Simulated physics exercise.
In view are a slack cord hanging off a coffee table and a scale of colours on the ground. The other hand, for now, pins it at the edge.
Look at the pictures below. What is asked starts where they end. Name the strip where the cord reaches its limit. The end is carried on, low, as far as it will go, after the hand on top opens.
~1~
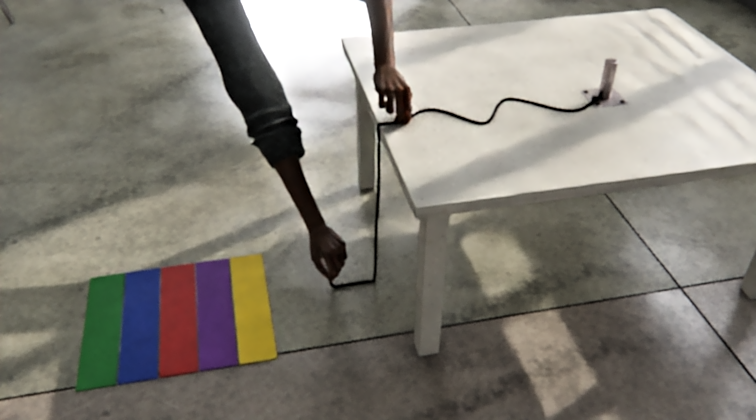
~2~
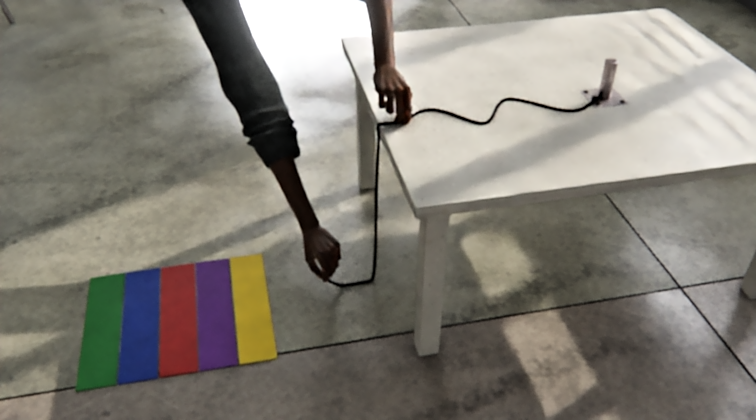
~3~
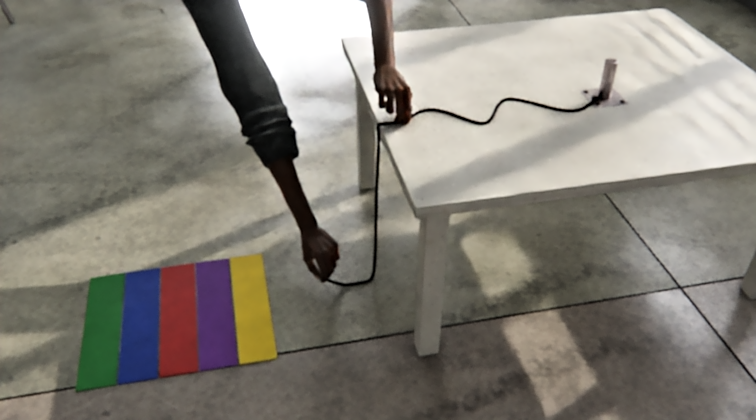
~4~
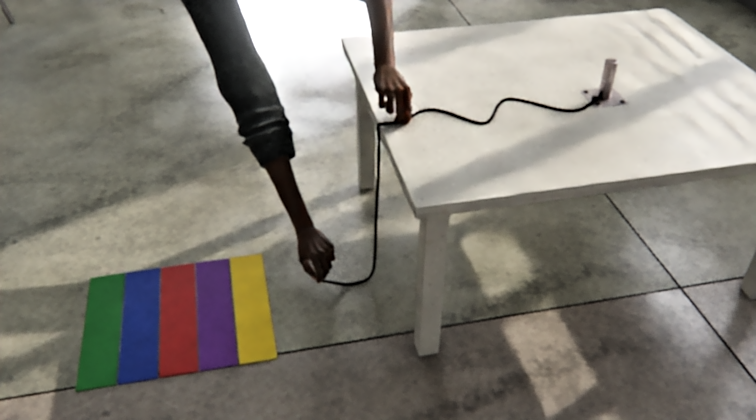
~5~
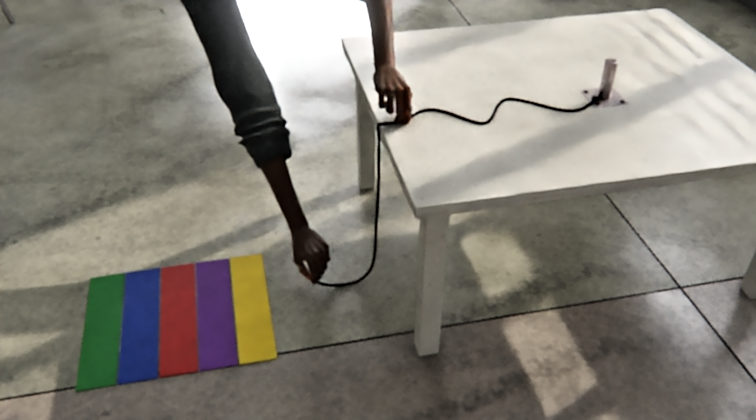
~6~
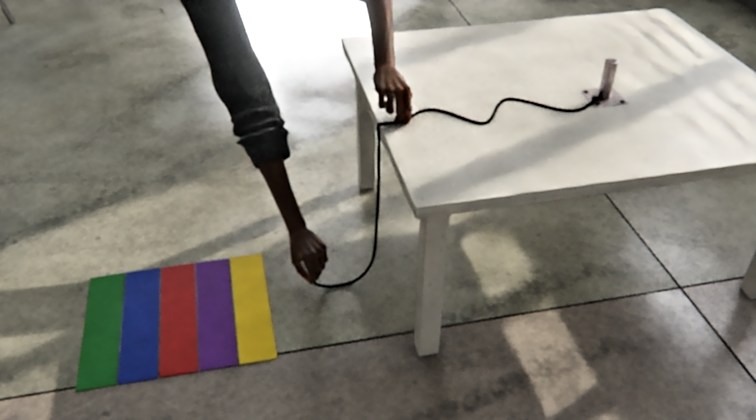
Blue.
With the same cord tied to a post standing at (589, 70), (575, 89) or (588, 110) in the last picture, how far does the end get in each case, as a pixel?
Respectively (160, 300), (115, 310) and (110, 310).
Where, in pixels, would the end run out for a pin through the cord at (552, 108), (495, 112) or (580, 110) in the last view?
It ends up near (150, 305) the first time, (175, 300) the second and (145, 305) the third.
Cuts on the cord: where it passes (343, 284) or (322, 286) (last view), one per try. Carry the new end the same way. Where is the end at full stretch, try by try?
The places are (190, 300) and (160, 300).
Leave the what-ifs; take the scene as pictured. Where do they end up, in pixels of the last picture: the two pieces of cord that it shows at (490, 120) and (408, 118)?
(449, 116), then (359, 144).
Soon after, end near (212, 294); over purple.
Then, end near (165, 301); over red.
At full stretch, end near (139, 305); over blue. The blue one.
